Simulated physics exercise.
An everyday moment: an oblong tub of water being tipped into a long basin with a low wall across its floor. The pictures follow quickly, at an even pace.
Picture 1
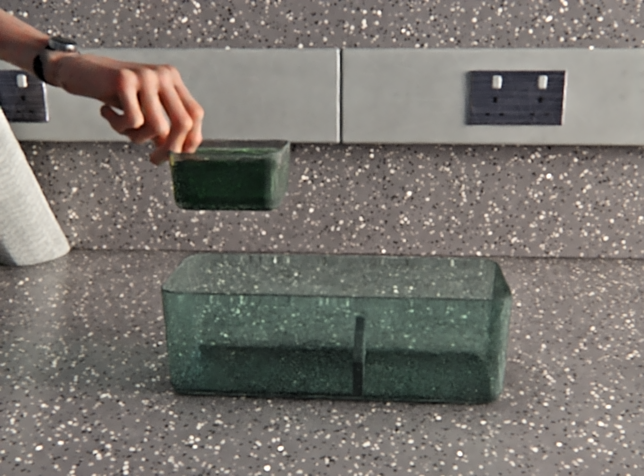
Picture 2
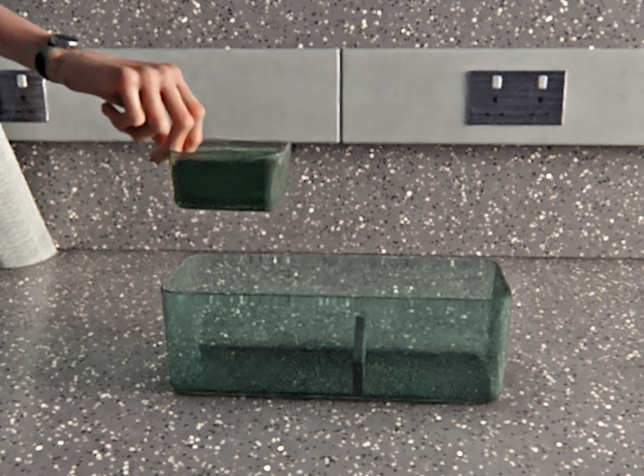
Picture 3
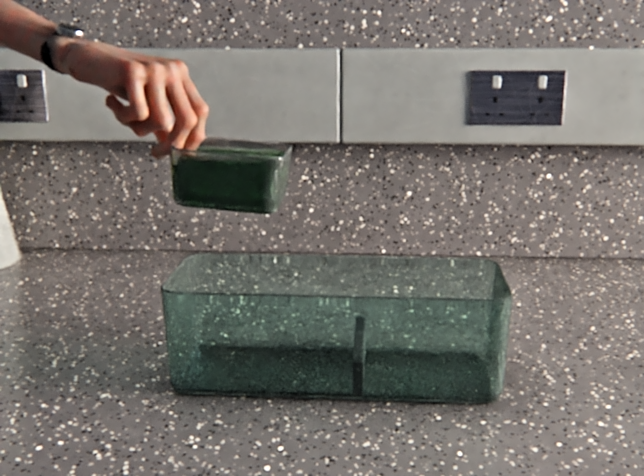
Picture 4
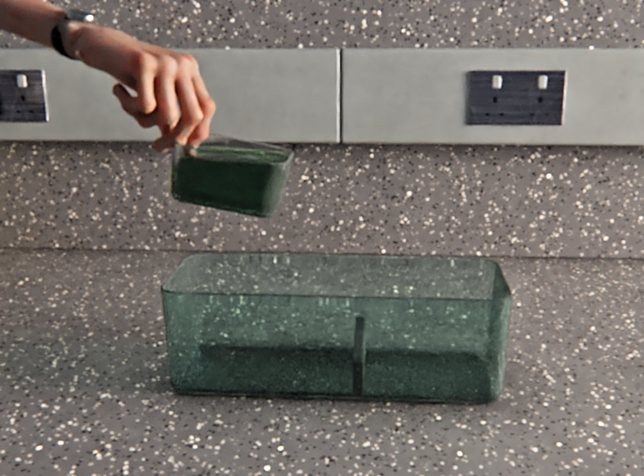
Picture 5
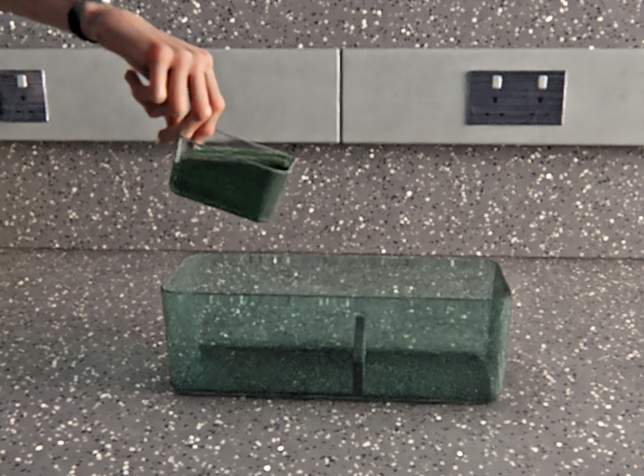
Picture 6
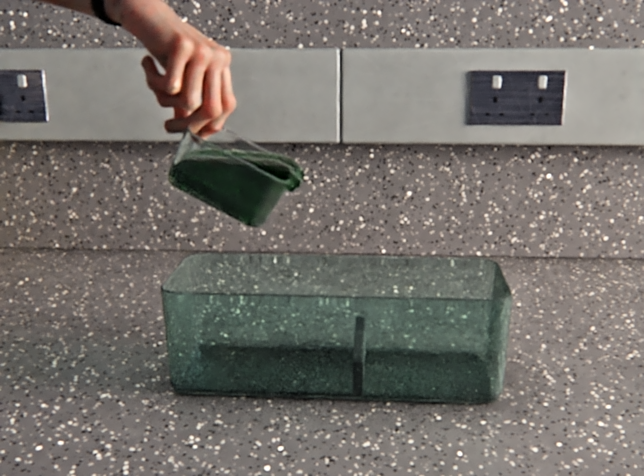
A hand with a dark wristband reaches in from the upper left over a speckled grey countertop, seen from the front by a still camera. It holds a small clear tub of dark green liquid above a long, see-through green basin with a low upright divider, with sockets on the wall behind. The hand shifts right and tilts the tub rightward, slowly then more steeply, until liquid bulges over its right rim.
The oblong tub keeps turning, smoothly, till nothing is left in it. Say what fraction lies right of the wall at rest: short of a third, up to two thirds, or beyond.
In the end less than a third is right of the wall.
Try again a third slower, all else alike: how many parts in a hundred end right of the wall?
Roughly 30 in a hundred.
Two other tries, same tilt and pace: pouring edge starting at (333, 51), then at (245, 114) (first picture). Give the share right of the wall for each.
About 80 and 5 per cent.
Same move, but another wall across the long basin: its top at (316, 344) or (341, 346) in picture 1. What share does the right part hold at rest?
In turn 75 and 60 in a hundred.
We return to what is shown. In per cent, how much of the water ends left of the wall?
About 75 per cent.
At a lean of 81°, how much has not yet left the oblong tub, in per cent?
Some 25 per cent.
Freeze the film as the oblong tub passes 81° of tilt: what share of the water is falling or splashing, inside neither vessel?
Close to 35 per cent.
A moment on, the oblong tub is tipped on its side and 25 per cent is still to pour, 29 is left of the wall and 12 right of it.
Next, the oblong tub is tipped on its side and 6 per cent is still to pour, 66 is left of the wall and 23 right of it.
Then the oblong tub is tipped on its side and 0 per cent is still to pour, 74 is left of the wall and 24 right of it.
Later the oblong tub is tipped on its side and 0 per cent is still to pour, 75 is left of the wall and 24 right of it.
At rest 75 per cent lies left of the wall, 24 right of it and 1 outside.
